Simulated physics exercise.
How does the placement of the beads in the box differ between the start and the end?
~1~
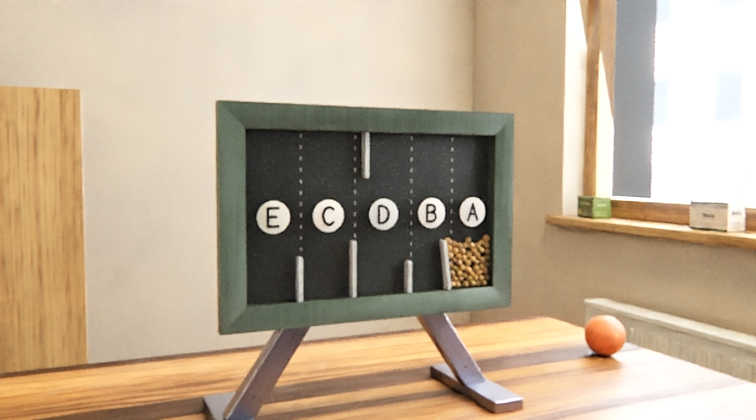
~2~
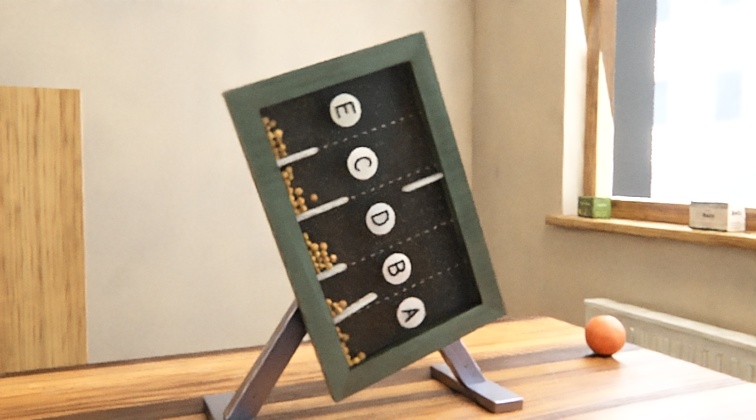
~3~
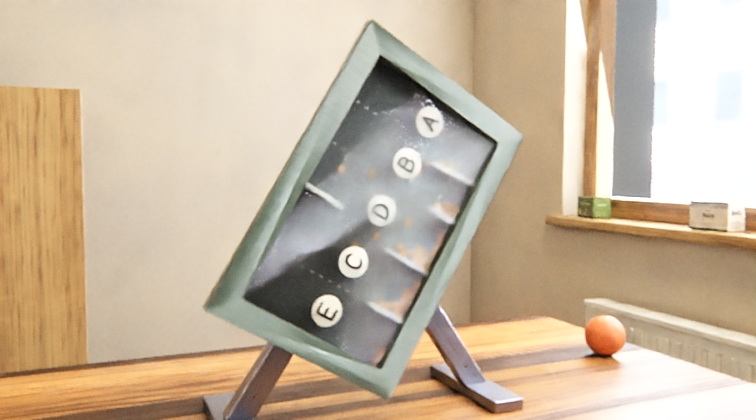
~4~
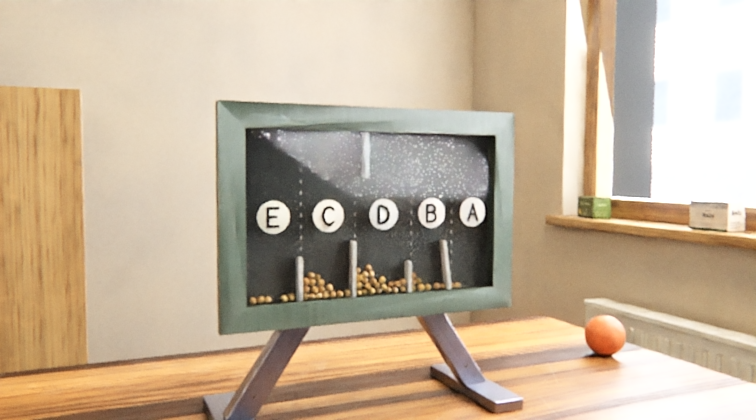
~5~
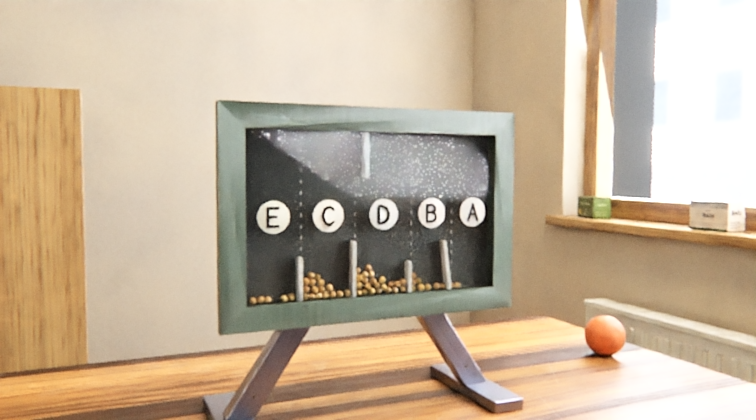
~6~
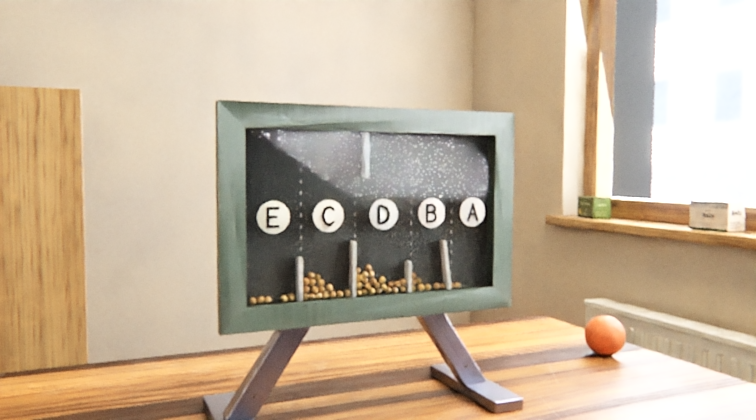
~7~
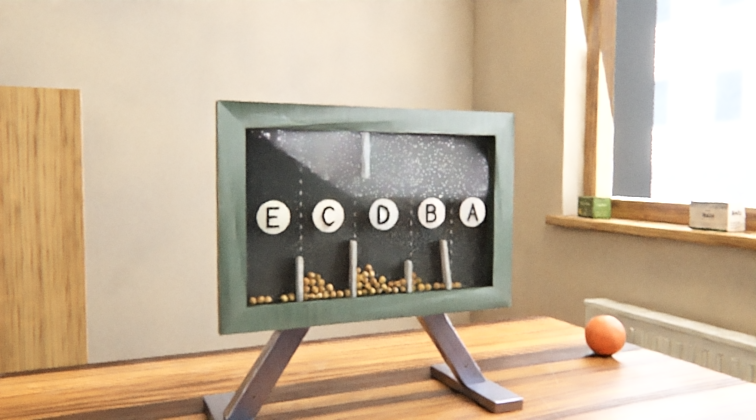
At the start the beads are piled in the strip marked A at the right. At the end they lie spread low along the bottom, mostly farther left, with the most in the middle strip marked D.
On a wooden table, a green-framed box tilts both ways and settles level, its beads spread.
